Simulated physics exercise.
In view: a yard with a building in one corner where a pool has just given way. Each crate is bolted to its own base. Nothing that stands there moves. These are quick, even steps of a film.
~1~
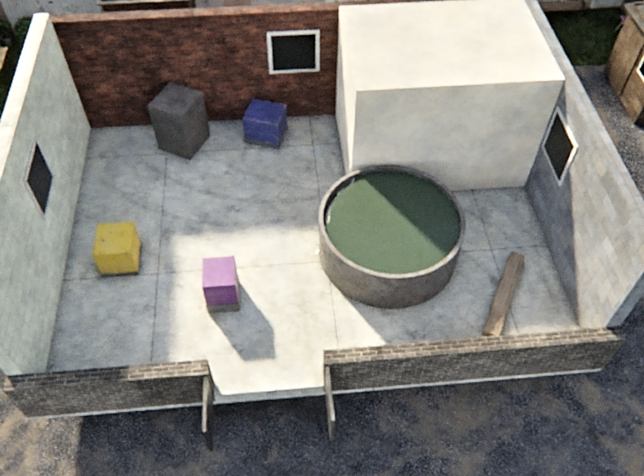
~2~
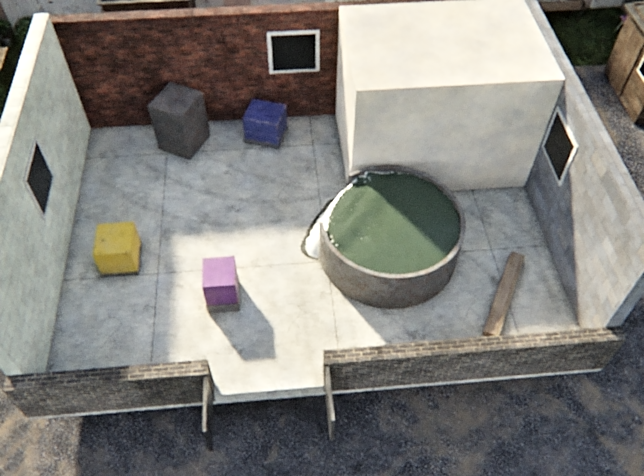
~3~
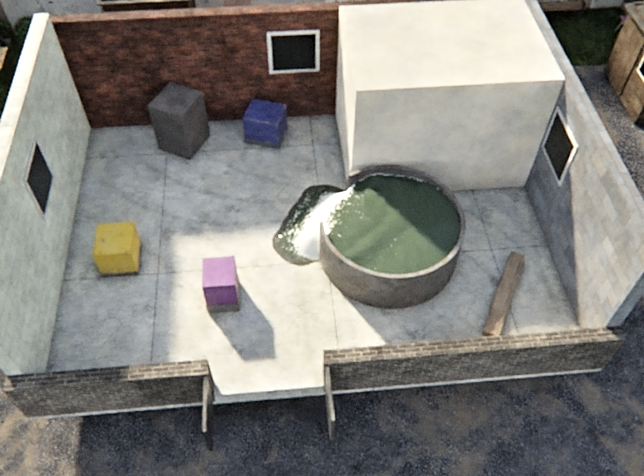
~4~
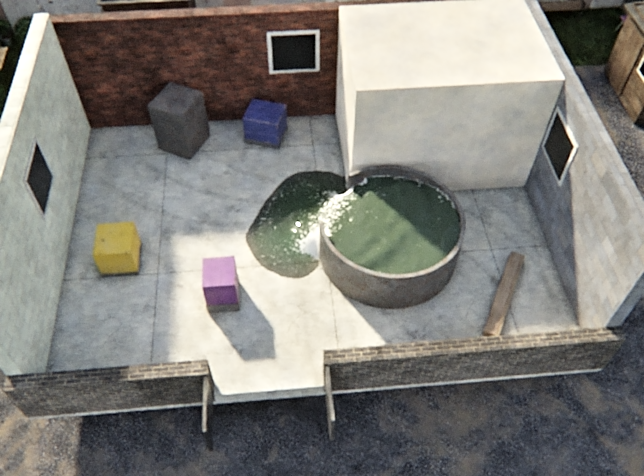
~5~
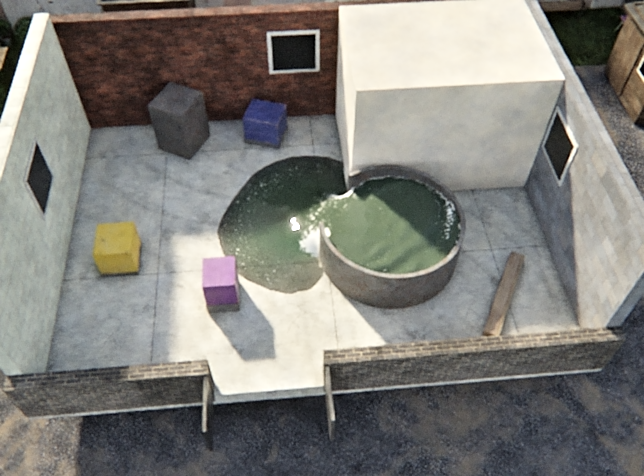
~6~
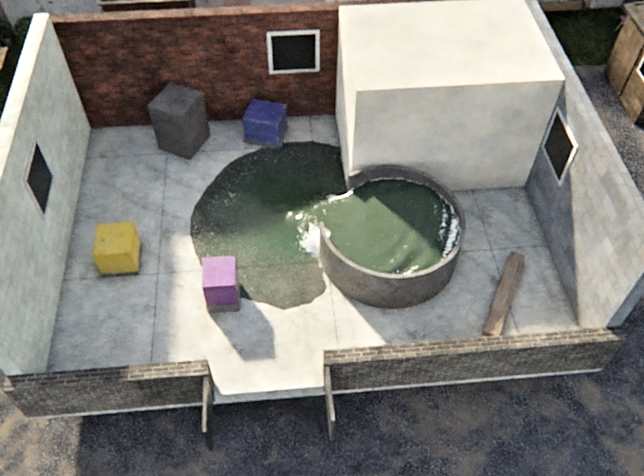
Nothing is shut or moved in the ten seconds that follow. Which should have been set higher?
In the end: The blue crate gets wet; the purple crate stays dry; the yellow crate gets wet.
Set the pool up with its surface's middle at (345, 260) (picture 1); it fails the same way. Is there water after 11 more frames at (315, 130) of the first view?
Verdict: Clear.
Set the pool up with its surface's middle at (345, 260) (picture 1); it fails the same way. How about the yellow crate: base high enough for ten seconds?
One by one: Yellow crate is topped.
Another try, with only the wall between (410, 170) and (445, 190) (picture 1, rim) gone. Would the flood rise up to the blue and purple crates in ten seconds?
My reading: The blue one is spared, the purple one keeps dry.
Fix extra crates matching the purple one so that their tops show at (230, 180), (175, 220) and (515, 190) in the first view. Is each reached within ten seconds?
As listed: Is wetted, ends up wet, escapes it.
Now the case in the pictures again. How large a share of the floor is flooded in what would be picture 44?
Near 70 in a hundred.
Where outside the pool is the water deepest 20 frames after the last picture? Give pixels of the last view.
At about (177, 126).
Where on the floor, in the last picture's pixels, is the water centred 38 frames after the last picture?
Around (216, 225).
A moment on, water covers 45 % of the floor; the blue crate water round its plinth, the purple crate water round its plinth, the yellow crate water round its plinth.
Next, water covers 55 % of the floor; the blue crate water round its plinth, the purple crate water round its plinth, the yellow crate water round its plinth.
Then, water covers 60 % of the floor; the blue crate water round its plinth, the purple crate water round its plinth, the yellow crate water round its plinth.
Later, water covers 70 % of the floor; the blue crate water round its plinth, the purple crate water round its plinth, the yellow crate water round its plinth.
In the end, water covers 90 % of the floor; the blue crate was topped, the purple crate stayed above the water, the yellow crate was topped.
